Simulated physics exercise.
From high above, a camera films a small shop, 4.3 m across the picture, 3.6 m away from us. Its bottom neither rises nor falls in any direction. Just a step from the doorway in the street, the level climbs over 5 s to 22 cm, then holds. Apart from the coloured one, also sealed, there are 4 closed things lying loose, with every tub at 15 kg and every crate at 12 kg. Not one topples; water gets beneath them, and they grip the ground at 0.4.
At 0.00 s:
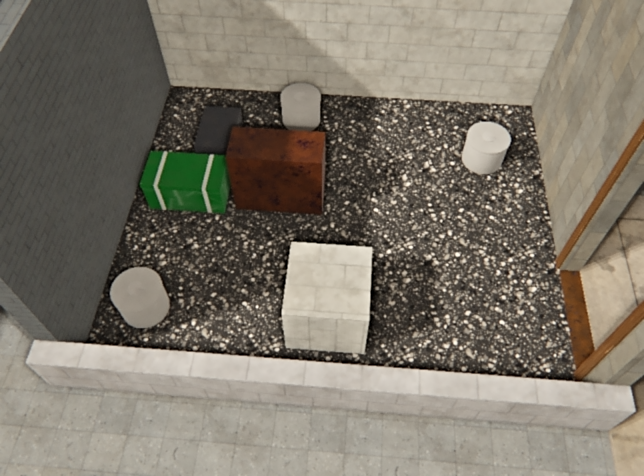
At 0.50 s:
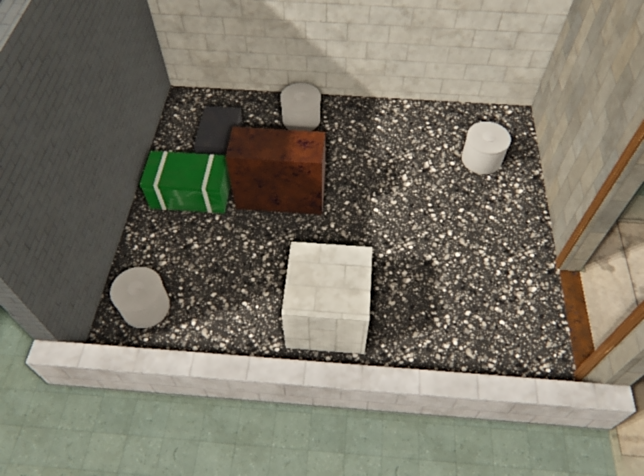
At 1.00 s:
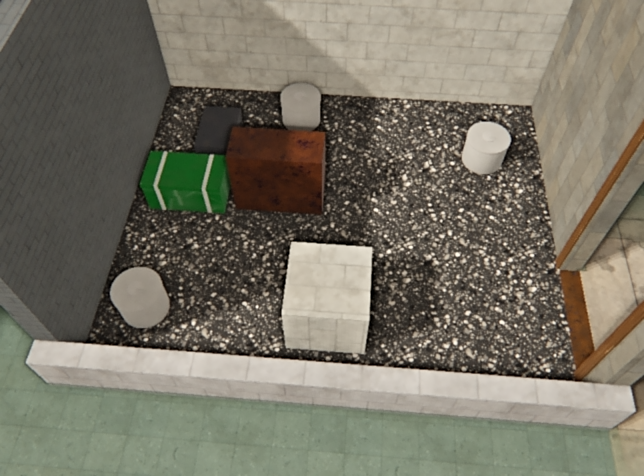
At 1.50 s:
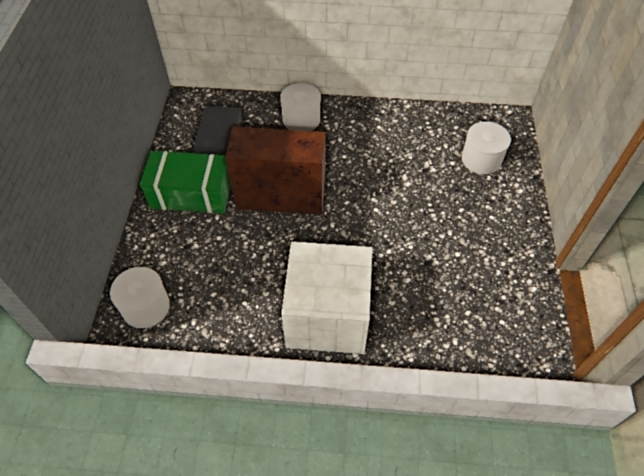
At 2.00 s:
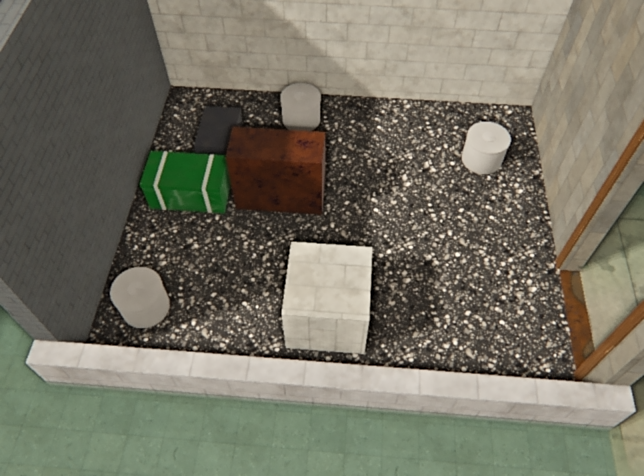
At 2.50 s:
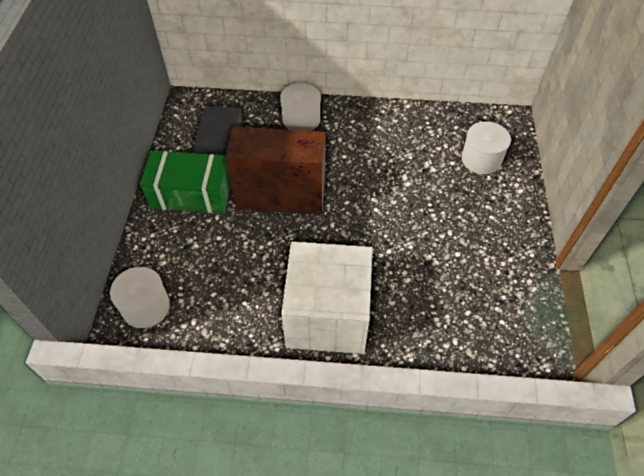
A small shop with a speckled dark floor stayed still while greenish water covered the street in front, then spread in through the doorway on the right; the green trunk, crates and tubs never moved.
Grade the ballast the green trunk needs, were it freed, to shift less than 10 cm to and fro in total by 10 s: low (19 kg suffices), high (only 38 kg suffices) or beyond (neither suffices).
Grade: High.
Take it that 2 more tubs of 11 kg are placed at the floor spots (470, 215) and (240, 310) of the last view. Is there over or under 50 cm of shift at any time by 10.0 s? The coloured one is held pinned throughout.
First stays inside, then stays inside.
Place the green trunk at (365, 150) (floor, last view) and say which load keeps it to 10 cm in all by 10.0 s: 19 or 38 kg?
Well, must use the heavier.
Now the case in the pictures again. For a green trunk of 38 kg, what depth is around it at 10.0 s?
Something like 6 centimetres.
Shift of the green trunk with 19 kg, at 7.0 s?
Close to 0 centimetres.
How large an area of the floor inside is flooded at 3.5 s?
Around 2.0 m2 of it.
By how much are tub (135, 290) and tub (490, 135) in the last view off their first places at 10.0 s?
Respectively 10 and 0 cm.
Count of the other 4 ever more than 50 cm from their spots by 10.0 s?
It works out to 0.
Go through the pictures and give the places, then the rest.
The green trunk at (184, 170), on the bottom; 0.0 m2 under water; 0 of 5 have shifted, in the first frame.
The green trunk at (184, 170), on the bottom; water covers 0.0 m2; 0 of 5 have shifted, in the second frame.
The green trunk at (184, 170), on the bottom; water covers 0.0 m2; 0 of 5 have shifted, in the third frame.
The green trunk at (184, 170) rests on the ground; water covers 0.0 m2; 0 of 5 have shifted, in the fourth frame.
The green trunk at (184, 170) rests on the ground; 0.0 m2 under water; 0 of 5 have shifted, in the fifth frame.
The green trunk at (184, 170), on the bottom; water covers 0.3 m2; 0 of 5 have shifted, in the sixth frame.
After 3.5 s the green trunk would be 0 cm from its start with 19 kg and 0 cm from its start with 38 kg; 0 cm of water round it then.
After 4.5 s the green trunk would be 0 cm from its start with 19 kg and 0 cm from its start with 38 kg; 0 cm of water round it then.
After 7.0 s the green trunk would be 0 cm from its start with 19 kg and 0 cm from its start with 38 kg; 2 cm of water round it then.
After 10.0 s the green trunk would be 41 cm from its start with 19 kg and 0 cm from its start with 38 kg; 6 cm of water round it then.
